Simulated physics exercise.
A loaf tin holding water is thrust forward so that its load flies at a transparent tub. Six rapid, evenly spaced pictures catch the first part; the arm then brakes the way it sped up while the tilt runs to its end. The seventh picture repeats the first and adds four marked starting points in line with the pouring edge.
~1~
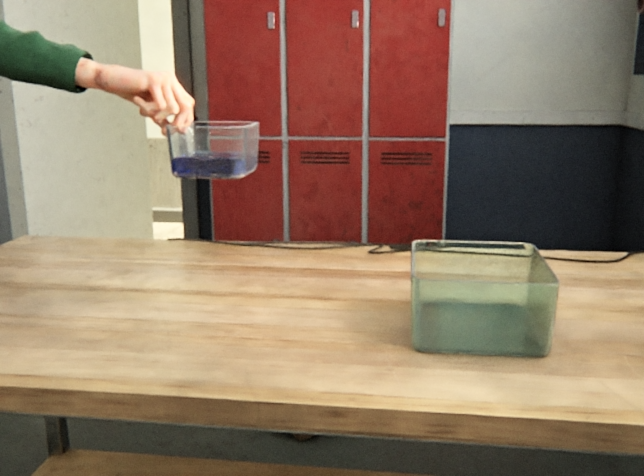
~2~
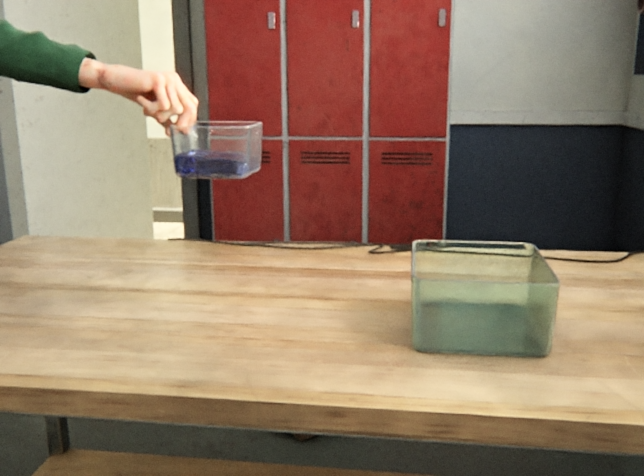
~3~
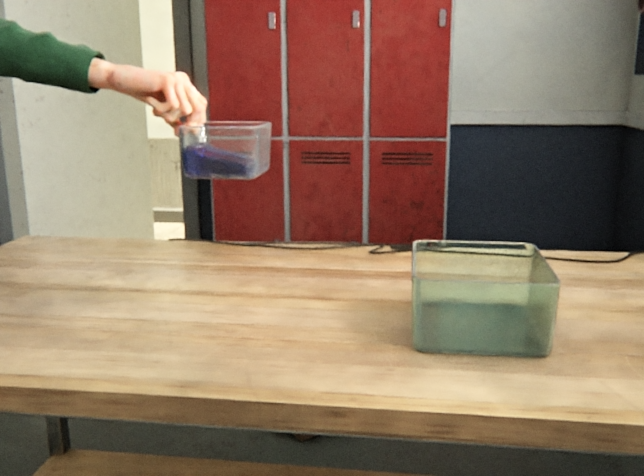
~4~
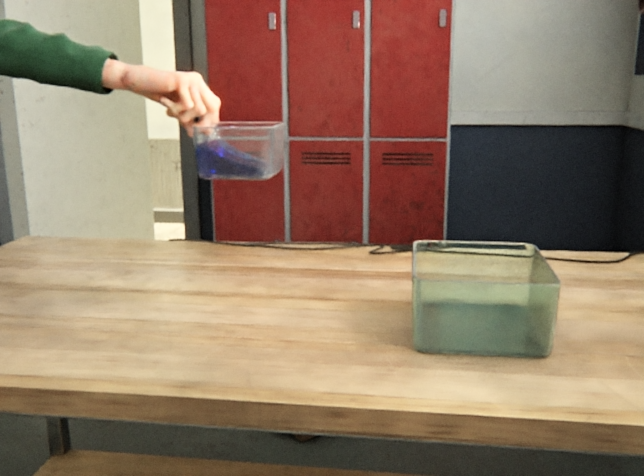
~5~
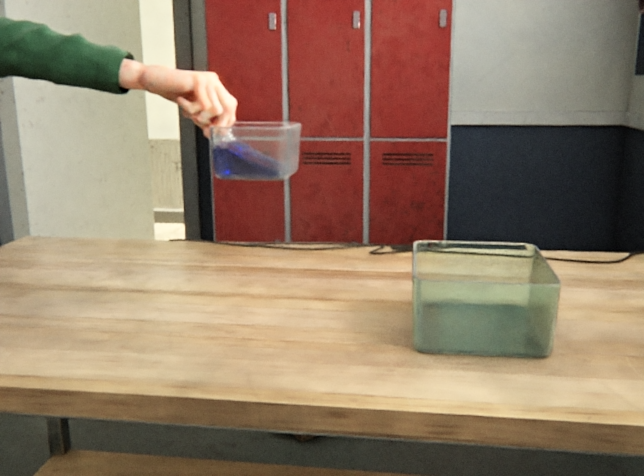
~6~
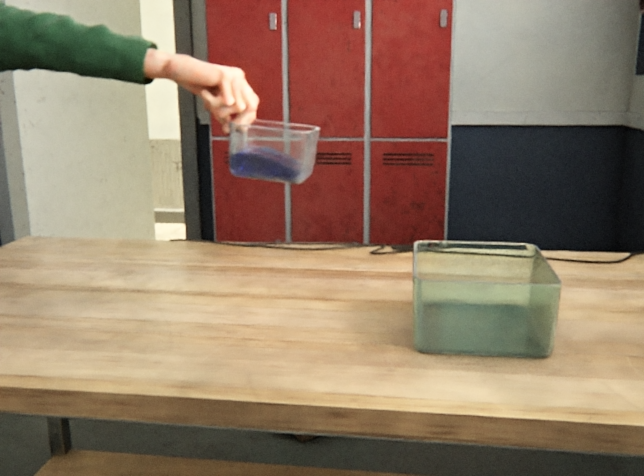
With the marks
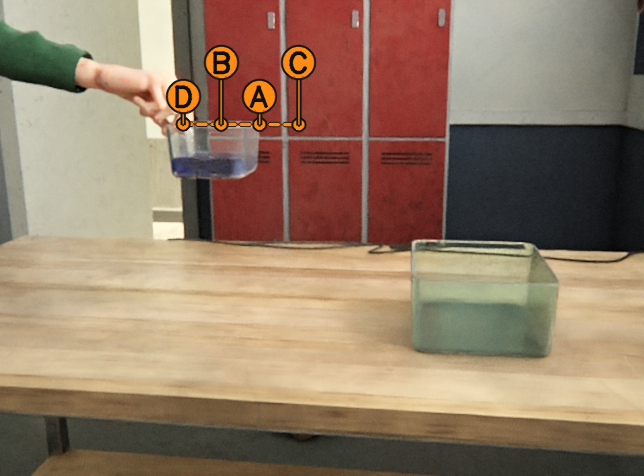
A green-sleeved arm moving a clear container of sloshing purple-blue liquid rightward above a wooden table, then tilting it slightly.
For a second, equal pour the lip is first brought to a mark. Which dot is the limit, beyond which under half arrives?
Choose C.
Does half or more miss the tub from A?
Yes, it does.
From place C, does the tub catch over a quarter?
Yes, clearly.
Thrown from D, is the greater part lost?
Yes, that goes wrong.
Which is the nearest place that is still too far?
That would be A.
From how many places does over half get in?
One of them.
On the marked copy, A at (259, 124); B at (221, 124); C at (298, 124); D at (183, 124).
If A is chosen, about 28 % lands in the tub, 69 % falls short and 4 % goes beside or beyond.
If B is chosen, about 0 % lands in the tub, 100 % falls short.
If C is chosen, about 66 % lands in the tub, 26 % falls short and 7 % goes beside or beyond.
If D is chosen, about 0 % lands in the tub, 100 % falls short.
